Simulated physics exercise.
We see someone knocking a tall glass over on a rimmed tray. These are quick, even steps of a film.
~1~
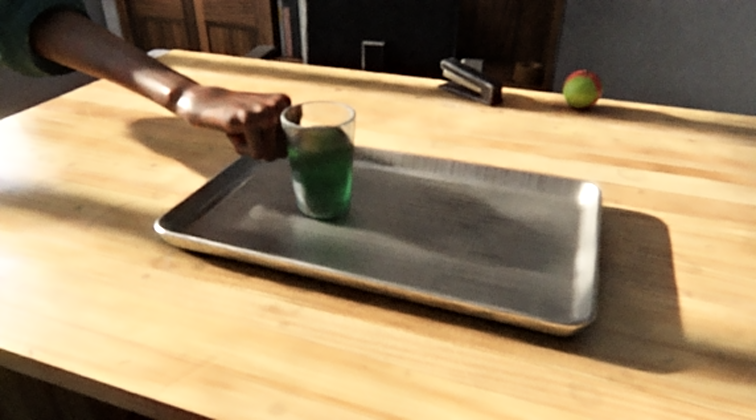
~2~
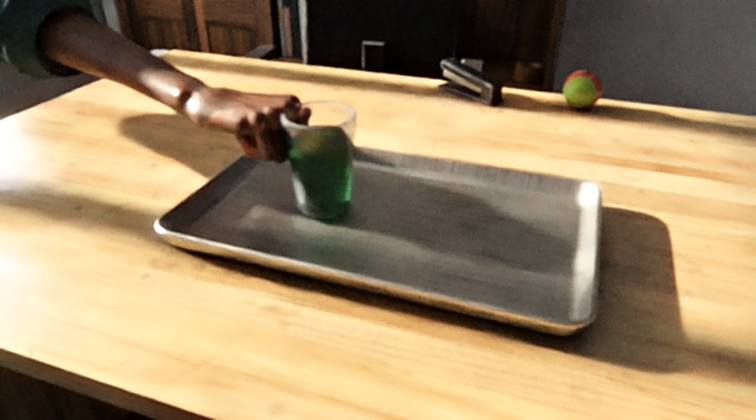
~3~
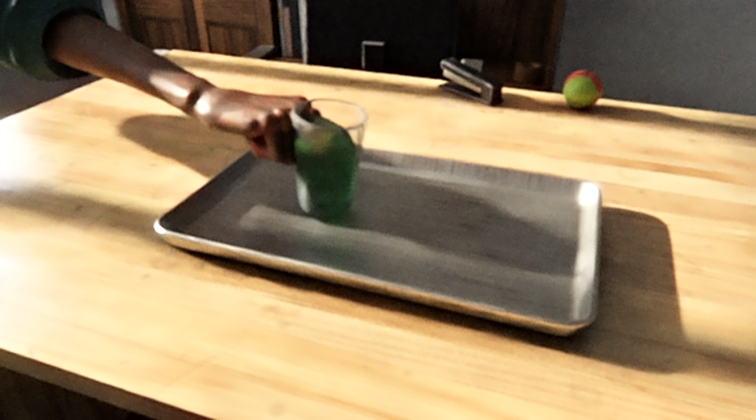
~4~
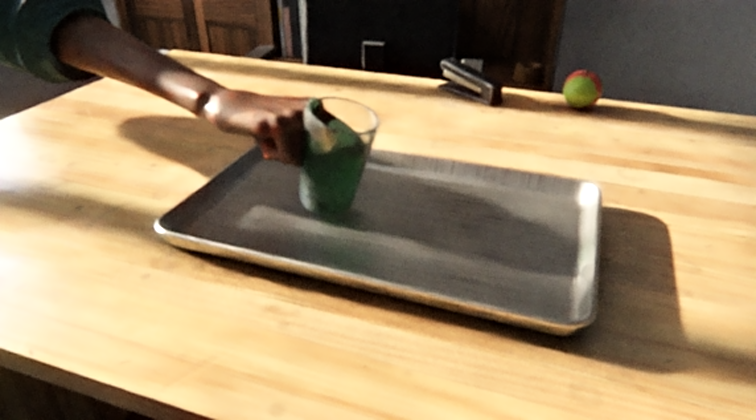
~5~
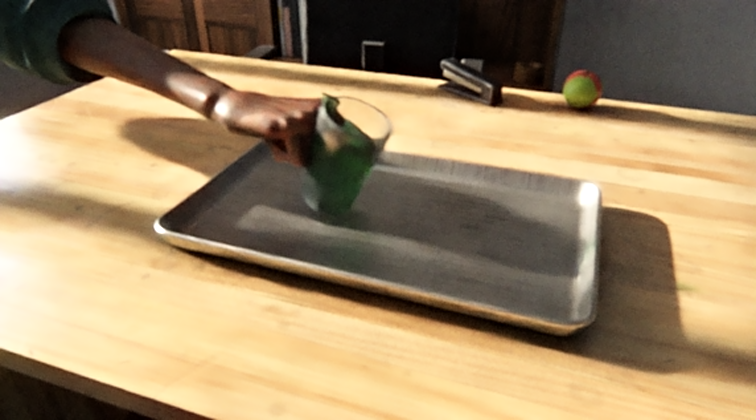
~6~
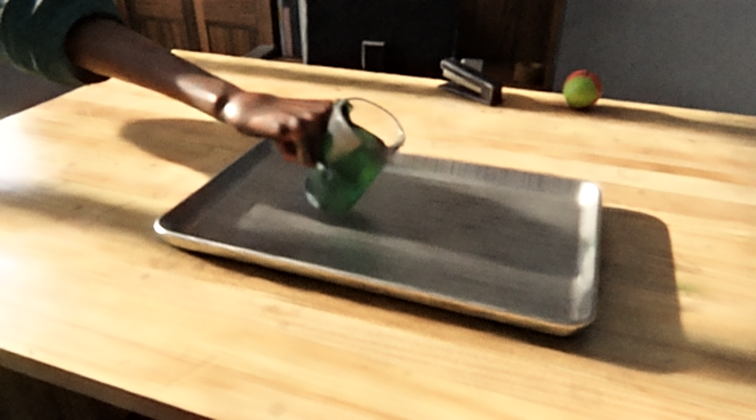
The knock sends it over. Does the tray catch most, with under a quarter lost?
In the end over a quarter gets off the tray.
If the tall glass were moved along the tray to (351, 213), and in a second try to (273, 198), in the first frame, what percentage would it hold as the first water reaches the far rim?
About 65 and 40 per cent.
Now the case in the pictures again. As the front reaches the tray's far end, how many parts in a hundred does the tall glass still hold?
Near 55 %.
A moment on, the tall glass lies on its side and 93 per cent is in the glass, 0 on the tray and 7 above or beyond its rim.
Next, the tall glass lies on its side and 47 per cent is in the glass, 48 on the tray and 6 above or beyond its rim.
Then the tall glass lies on its side and 24 per cent is in the glass, 51 on the tray and 25 above or beyond its rim.
Later the tall glass lies on its side and 13 per cent is in the glass, 54 on the tray and 34 above or beyond its rim.
At rest 66 per cent is held by tray and glass, 34 is off the tray.
